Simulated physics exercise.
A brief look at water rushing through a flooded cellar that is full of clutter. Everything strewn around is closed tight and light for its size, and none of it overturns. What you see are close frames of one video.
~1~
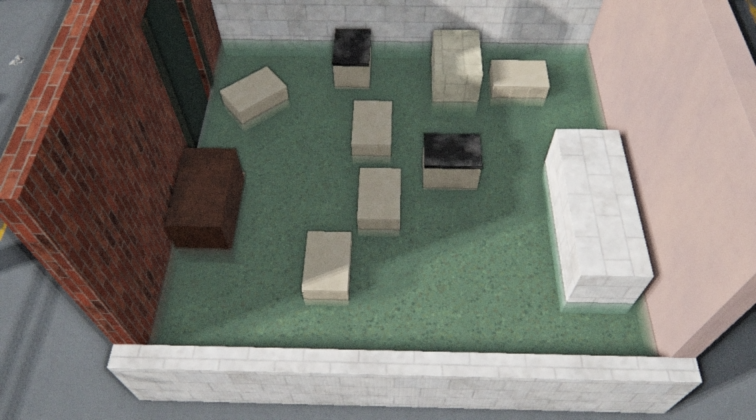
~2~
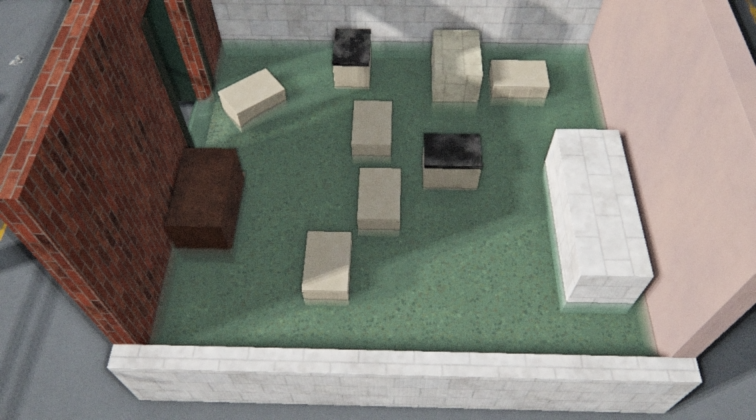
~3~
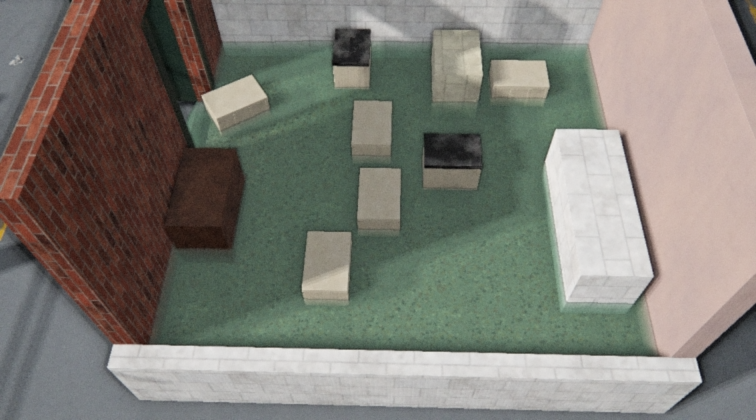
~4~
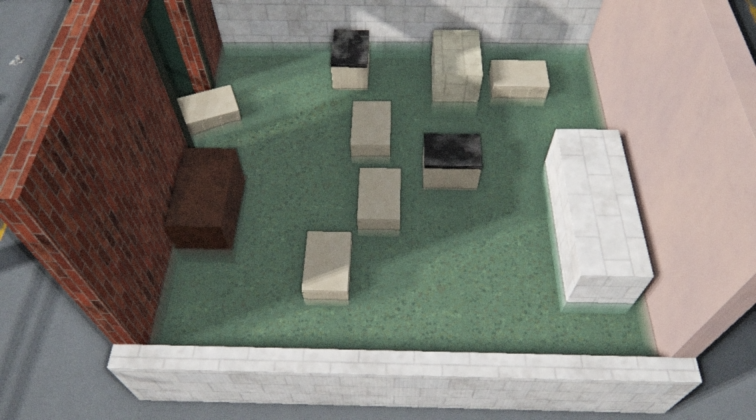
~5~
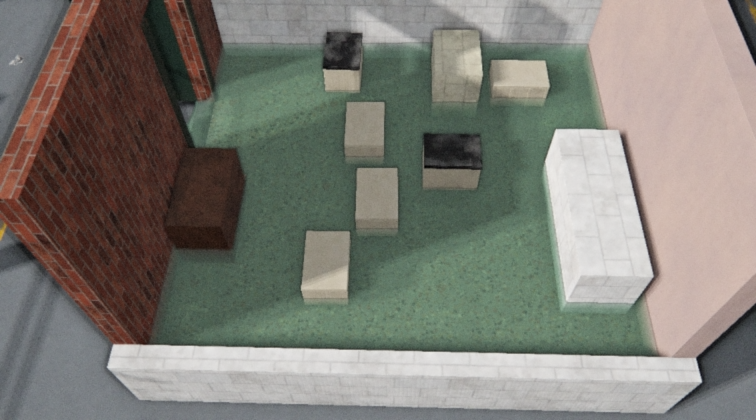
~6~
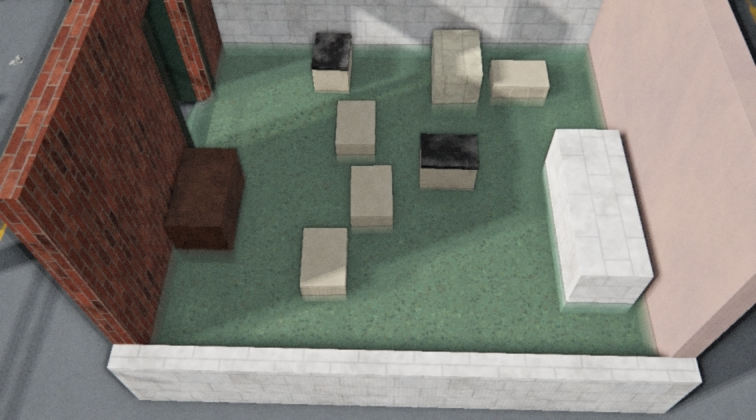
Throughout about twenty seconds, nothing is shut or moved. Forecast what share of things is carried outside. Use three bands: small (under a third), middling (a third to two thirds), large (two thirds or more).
Large.
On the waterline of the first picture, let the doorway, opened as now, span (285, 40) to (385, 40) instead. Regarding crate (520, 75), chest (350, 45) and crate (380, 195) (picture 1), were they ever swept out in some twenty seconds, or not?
Looking at them in turn, number one is held back, number two is flushed away, and number three is flushed away.
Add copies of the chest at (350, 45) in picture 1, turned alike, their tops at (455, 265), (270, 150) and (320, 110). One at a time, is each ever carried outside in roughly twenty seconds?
In order: Never leaves, leaves the room, leaves the room.
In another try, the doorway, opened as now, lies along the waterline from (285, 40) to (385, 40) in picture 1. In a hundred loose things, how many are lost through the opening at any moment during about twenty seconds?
70 per cent or so.
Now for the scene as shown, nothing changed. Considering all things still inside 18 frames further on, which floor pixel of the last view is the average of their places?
I'd put it around pixel (311, 143).
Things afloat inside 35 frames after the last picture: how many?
1 in total.
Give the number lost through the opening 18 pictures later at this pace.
Tally: 2.
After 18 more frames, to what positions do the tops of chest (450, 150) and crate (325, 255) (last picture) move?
Estimate: (333, 111), then (286, 170).
A moment on, 1 of 7 are out; 6 afloat.
Next, 2 of 7 are out; 5 afloat.
Later, 6 of 7 are out; 1 afloat.
In the end, 6 of 7 are out; 0 afloat.
